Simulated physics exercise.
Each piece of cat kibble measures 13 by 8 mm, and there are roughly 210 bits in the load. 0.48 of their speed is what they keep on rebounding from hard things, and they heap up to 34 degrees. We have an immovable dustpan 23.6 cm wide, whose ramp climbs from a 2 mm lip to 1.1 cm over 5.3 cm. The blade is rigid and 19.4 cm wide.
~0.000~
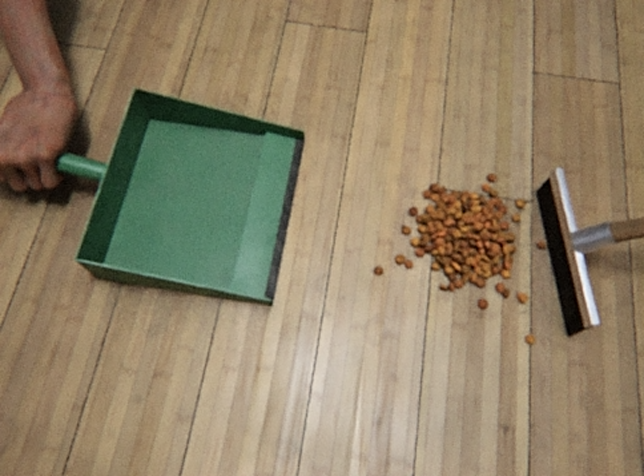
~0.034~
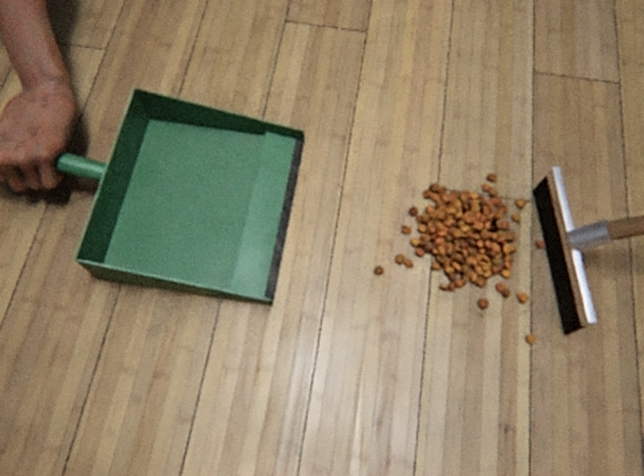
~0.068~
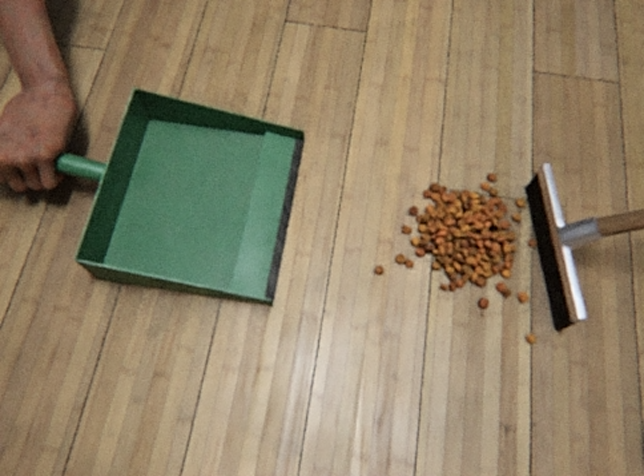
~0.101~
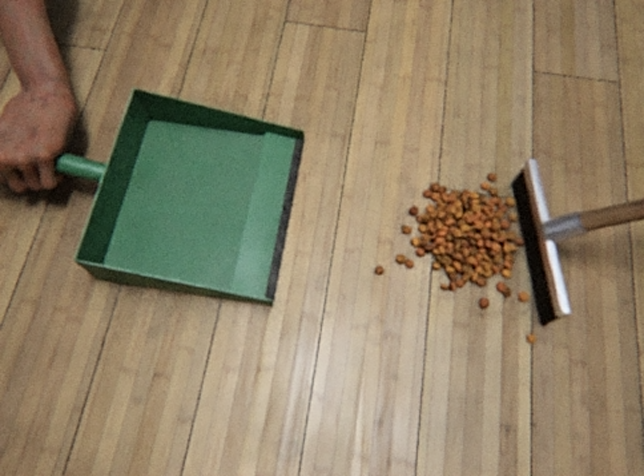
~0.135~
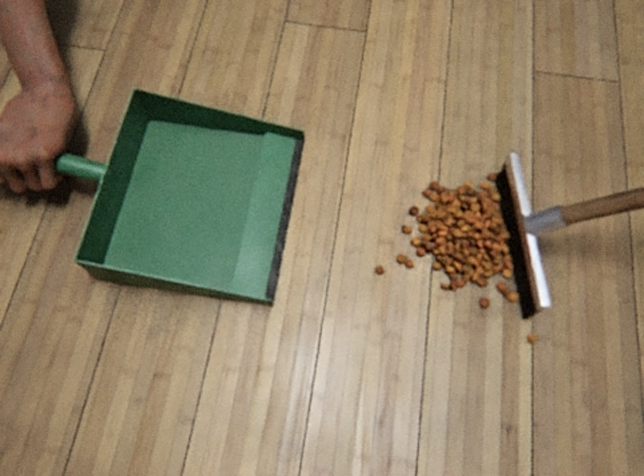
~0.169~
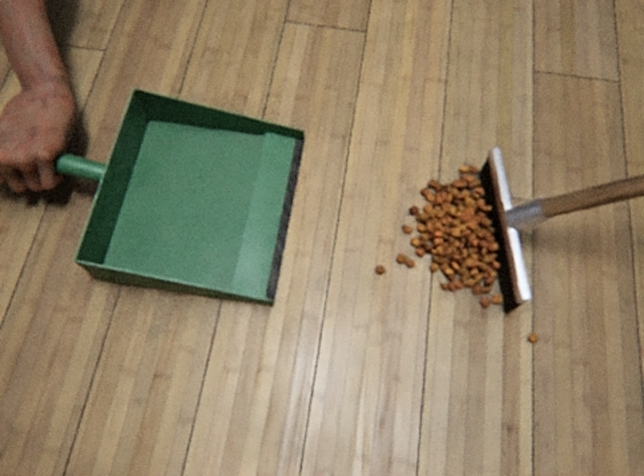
A squeegee-like blade on a wooden handle sliding left into a pile of brown kibble while a hand holds a green dustpan still.
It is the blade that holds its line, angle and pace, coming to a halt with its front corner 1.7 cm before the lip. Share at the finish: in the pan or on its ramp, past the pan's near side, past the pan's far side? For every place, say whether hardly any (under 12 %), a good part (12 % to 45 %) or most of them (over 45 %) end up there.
Pan: Medium; near side: Low; far side: Low.
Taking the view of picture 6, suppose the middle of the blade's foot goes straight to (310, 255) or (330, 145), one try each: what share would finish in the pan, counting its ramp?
The two tries give about 35 and 10 percent.
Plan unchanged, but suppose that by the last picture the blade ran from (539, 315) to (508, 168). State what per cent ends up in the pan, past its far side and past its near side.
Pan: 30, far side: 0, near side: 5.
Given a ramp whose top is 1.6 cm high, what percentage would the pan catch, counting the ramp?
Estimate: About 20 in a hundred.
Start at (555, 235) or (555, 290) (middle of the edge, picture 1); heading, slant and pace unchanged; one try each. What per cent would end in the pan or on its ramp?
Estimates: 15 percent and 25 percent.
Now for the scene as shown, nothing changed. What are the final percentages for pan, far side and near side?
The pan ends at 25 per cent, the near side at 0 per cent and the far side at 5 per cent.
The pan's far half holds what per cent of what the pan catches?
Roughly 80 in a hundred.
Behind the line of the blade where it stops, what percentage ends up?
Around 15 per cent.
After 0.35 s, middle of the blade 14 cm from the lip; 0 % over the lip, far side 0 %, near side 0 %.
After 0.46 s, middle of the blade 7 cm from the lip; 0 % over the lip, far side 5 %, near side 0 %.
After 0.71 s, middle of the blade 4 cm from the lip; 25 % over the lip, far side 5 %, near side 0 %.
In the end, at 1.1 s, pan 25 %, near side 0 %, far side 5 %, in front of the lip or behind the blade 70 %.
